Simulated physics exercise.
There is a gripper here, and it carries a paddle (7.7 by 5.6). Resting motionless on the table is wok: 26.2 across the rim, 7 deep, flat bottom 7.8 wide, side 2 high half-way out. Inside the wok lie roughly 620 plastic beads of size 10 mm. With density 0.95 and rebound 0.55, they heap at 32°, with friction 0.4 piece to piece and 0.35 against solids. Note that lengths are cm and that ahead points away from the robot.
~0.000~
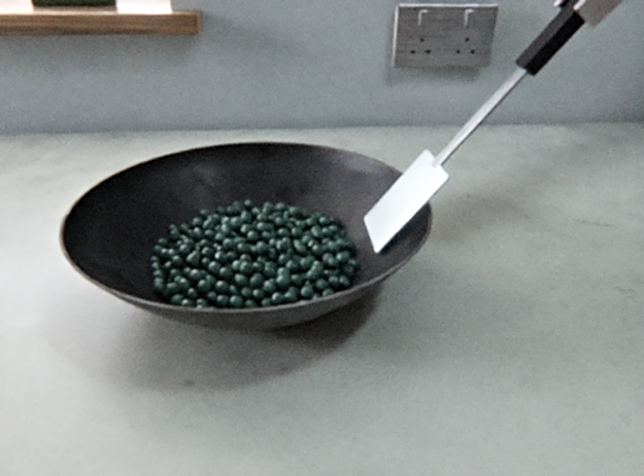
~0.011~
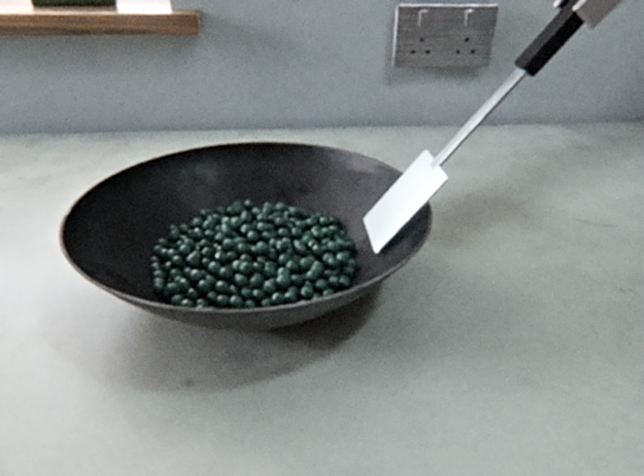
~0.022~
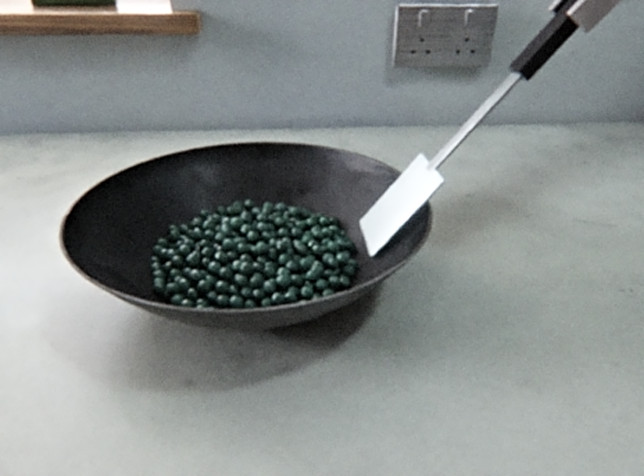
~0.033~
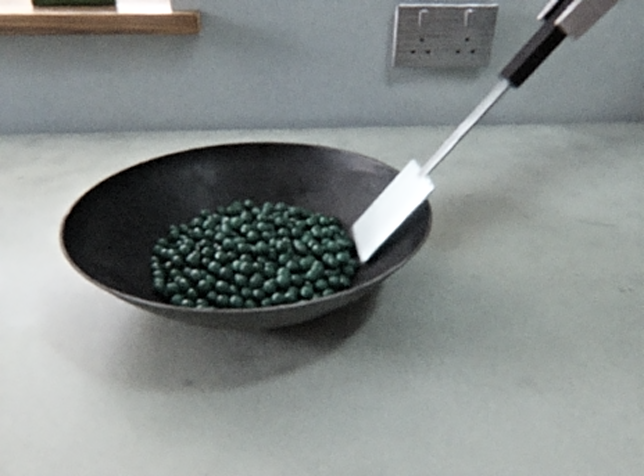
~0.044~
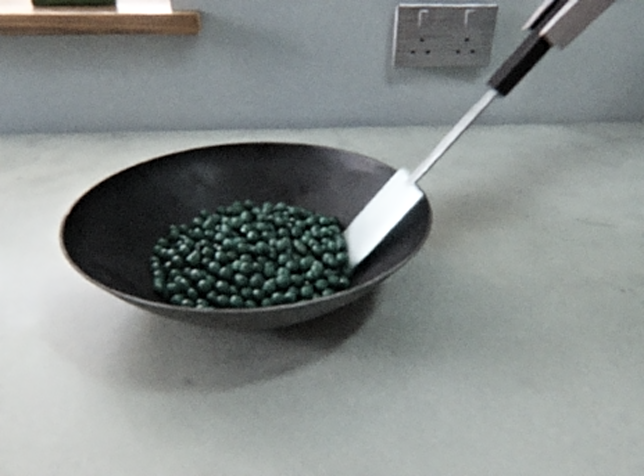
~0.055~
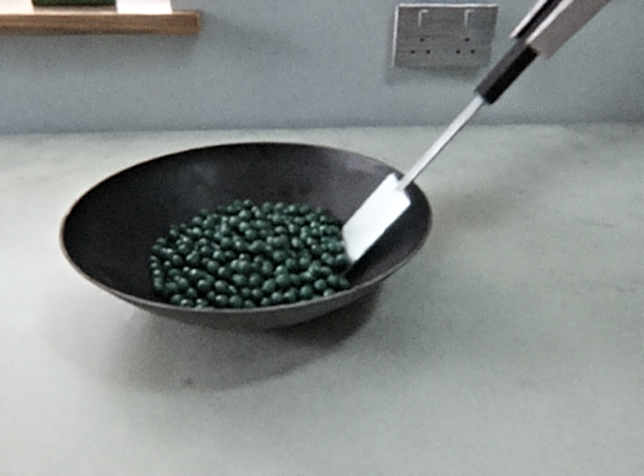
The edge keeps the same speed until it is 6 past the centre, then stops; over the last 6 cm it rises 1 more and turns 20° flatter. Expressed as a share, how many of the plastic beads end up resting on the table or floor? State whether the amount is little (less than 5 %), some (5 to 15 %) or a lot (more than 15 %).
The amount is little, less than 5 %.
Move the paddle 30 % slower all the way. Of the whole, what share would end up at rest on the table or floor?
Then roughly 0 percent.
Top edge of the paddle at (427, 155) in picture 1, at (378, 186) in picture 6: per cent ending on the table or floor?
Some 5 percent ends up on the table or floor.
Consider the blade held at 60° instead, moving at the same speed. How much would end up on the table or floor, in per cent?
Estimate for that slope: Some 0 per cent.
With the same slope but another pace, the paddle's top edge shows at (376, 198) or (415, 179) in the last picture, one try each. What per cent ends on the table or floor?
About 5 and 0 per cent.
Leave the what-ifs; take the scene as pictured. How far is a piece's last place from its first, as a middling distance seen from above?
Some 4 centimetres.
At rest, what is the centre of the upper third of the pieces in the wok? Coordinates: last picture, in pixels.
Roughly at (152, 234).
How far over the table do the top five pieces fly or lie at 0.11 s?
Around 5 cm above the table.
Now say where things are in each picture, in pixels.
The first frame shows the paddle top edge at (438, 163), sloping 52°; upper third of the load around (252, 247), from x 155 to 355, top at y 205; 624 in the wok.
The second frame shows the paddle top edge at (437, 163), sloping 52°; upper third of the load around (252, 247), from x 155 to 355, top at y 205.
The third frame shows the paddle top edge at (433, 166), sloping 52°; upper third of the load around (252, 247), from x 155 to 355, top at y 205.
The fourth frame shows the paddle top edge at (424, 173), sloping 52°; upper third of the load around (252, 247), from x 155 to 355, top at y 205.
The fifth frame shows the paddle top edge at (412, 181), sloping 52°; upper third of the load around (253, 248), from x 155 to 350, top at y 205.
The sixth frame shows the paddle top edge at (401, 188), sloping 52°; upper third of the load around (256, 246), from x 155 to 345, top at y 205; 624 in the wok.
After 0.11 s, sloping 52°, highest piece 6 above the table; 624 in the wok.
After 0.17 s, sloping 44°, highest piece 6 above the table; 624 in the wok.
After 0.40 s, sloping 32°, highest piece 7 above the table; 615 in the wok, 7 on the table or floor, 2 on the blade or in flight.
After 1.45 s, sloping 32°, highest piece 7 above the table; 615 in the wok, 9 on the table or floor.
In the end, 615 in the wok, 9 on the table or floor. That is 1 % on the table or floor.
